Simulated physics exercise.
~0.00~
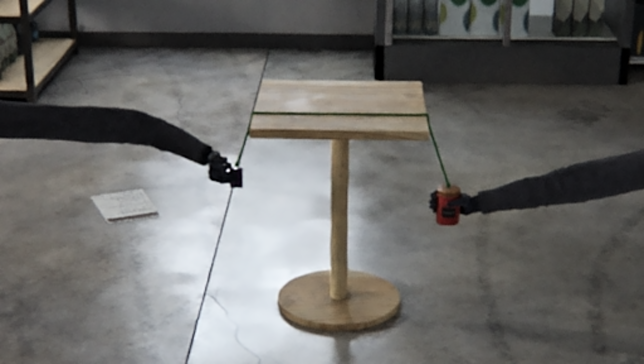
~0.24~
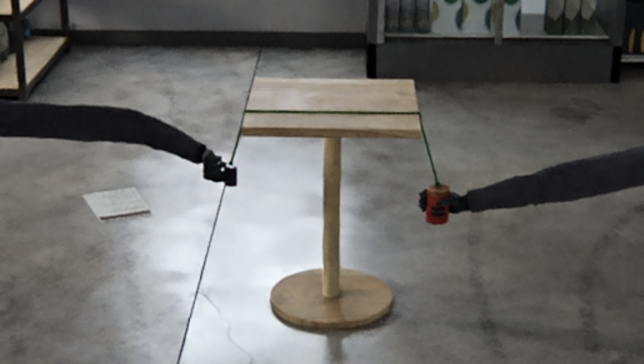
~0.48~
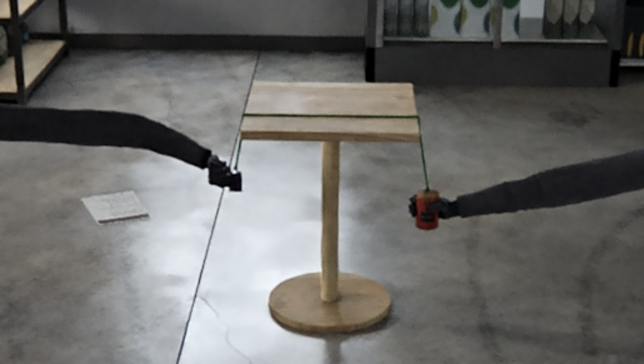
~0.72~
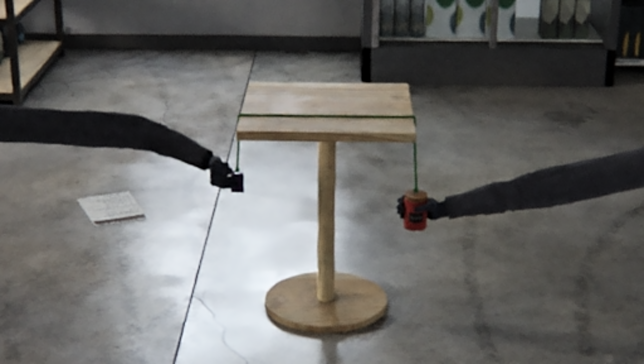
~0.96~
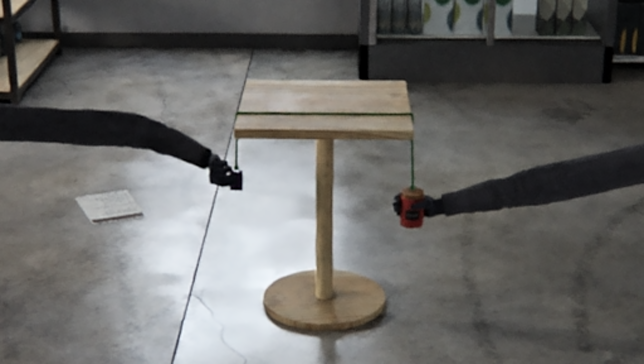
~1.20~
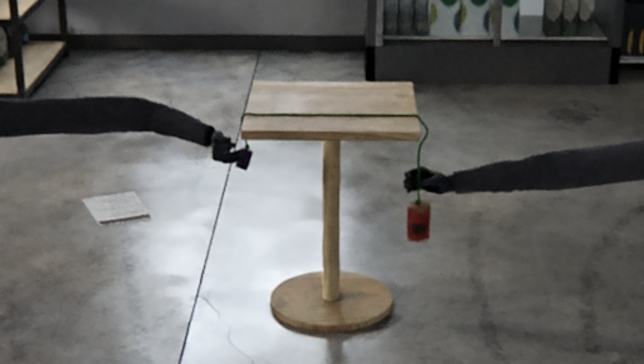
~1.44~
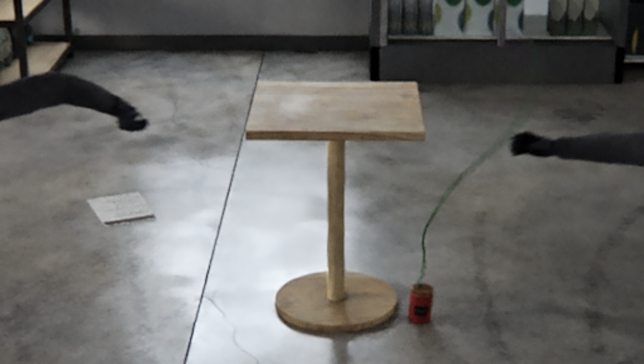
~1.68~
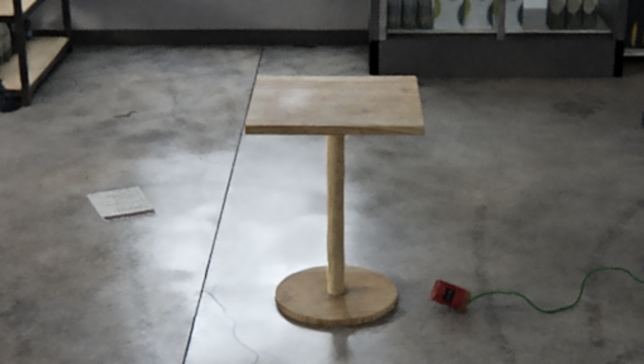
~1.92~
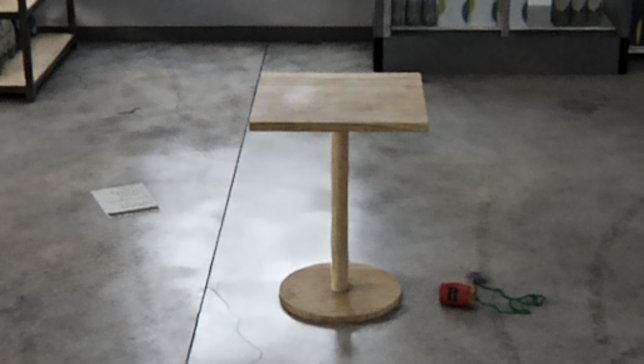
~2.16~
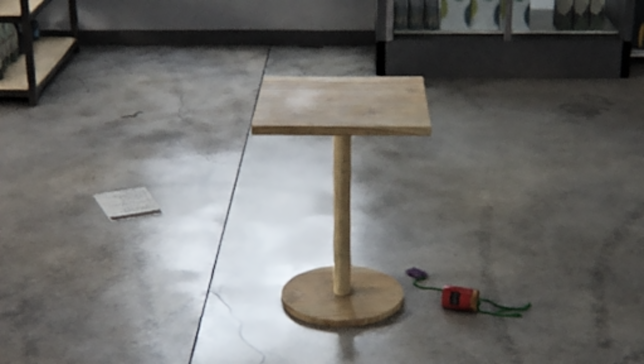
The clip shows two hands holding a small dark matchbox and a red jar, joined by a green cord across a wooden stand. They let go, the jar drops on the right, pulling the cord and matchbox over, and everything ends on the floor to the right.
